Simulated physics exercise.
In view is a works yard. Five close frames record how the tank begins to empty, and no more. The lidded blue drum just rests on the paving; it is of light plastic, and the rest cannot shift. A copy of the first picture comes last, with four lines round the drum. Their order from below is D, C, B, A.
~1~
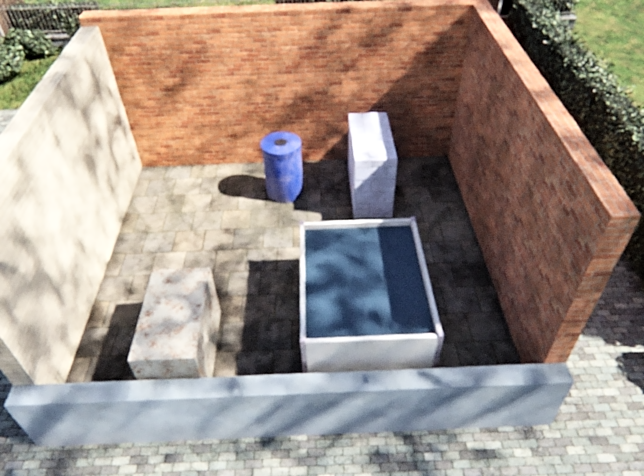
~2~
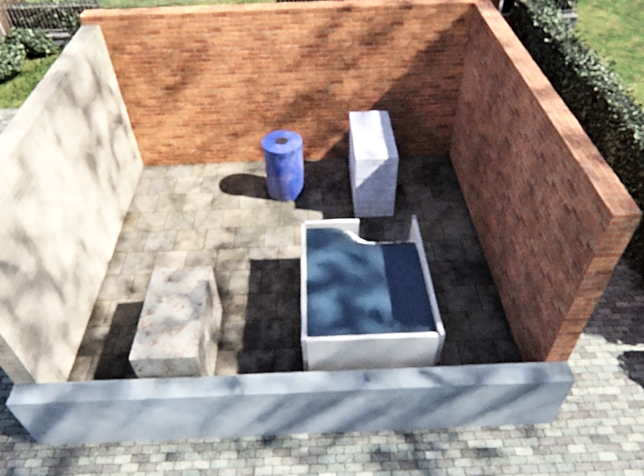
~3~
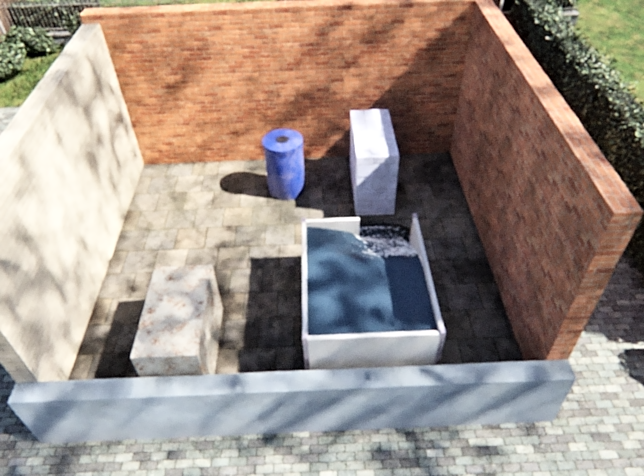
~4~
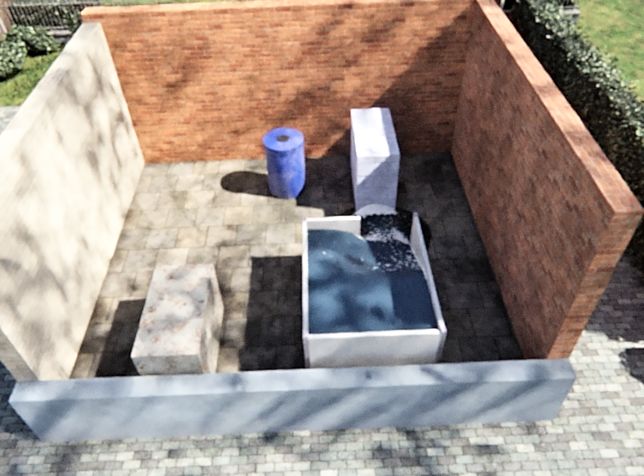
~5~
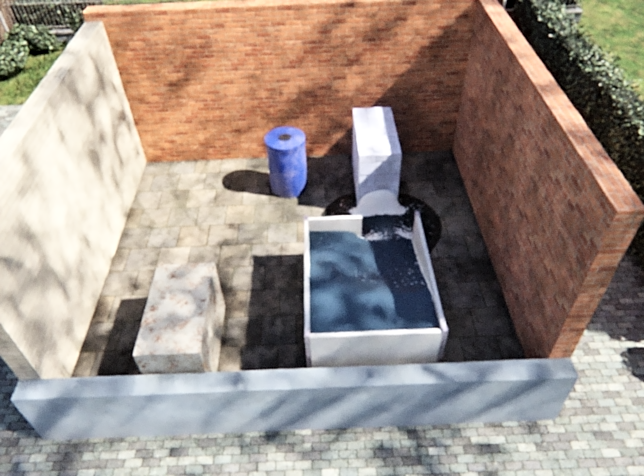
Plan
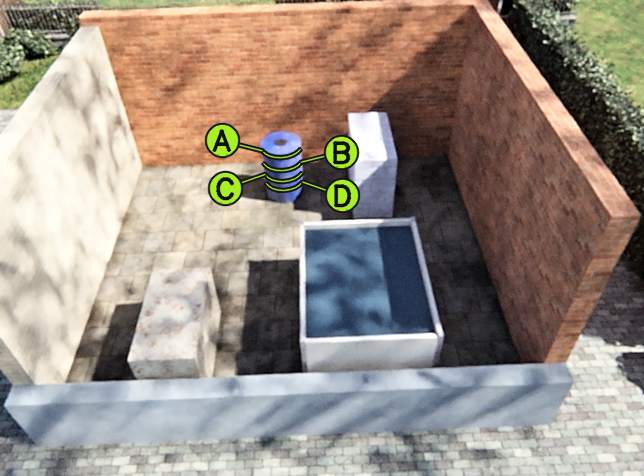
In a walled works yard, a full tank of water stands near a blue drum and pale blocks; a gap opens in its far wall, and water pours through it, spreading darkly over the paving around the tall white block.
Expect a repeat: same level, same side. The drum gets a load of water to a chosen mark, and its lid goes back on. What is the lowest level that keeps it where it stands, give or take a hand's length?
That is line D.
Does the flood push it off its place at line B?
No, not at all.
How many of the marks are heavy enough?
All four.
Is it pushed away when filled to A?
No.
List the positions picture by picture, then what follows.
In the first picture, lid of the blue drum at (281, 143); tank full, its middle at (364, 278).
In the second picture, water covers 2 % of the ground, mostly out of sight from here.
In the third picture, water covers 4 % of the ground, mostly out of sight from here.
In the fourth picture, water covers 6 % of the ground, mostly out of sight from here.
In the fifth picture, lid of the blue drum at (285, 138); water covers 9 % of the ground, mostly out of sight from here.
On the marked copy, A at (281, 157); B at (282, 170); C at (283, 181); D at (284, 190); from the bottom up D, C, B, A.
If A is chosen, it does not move.
If B is chosen, it does not move.
If C is chosen, it does not move.
If D is chosen, it shifts by a finger or two and stays.
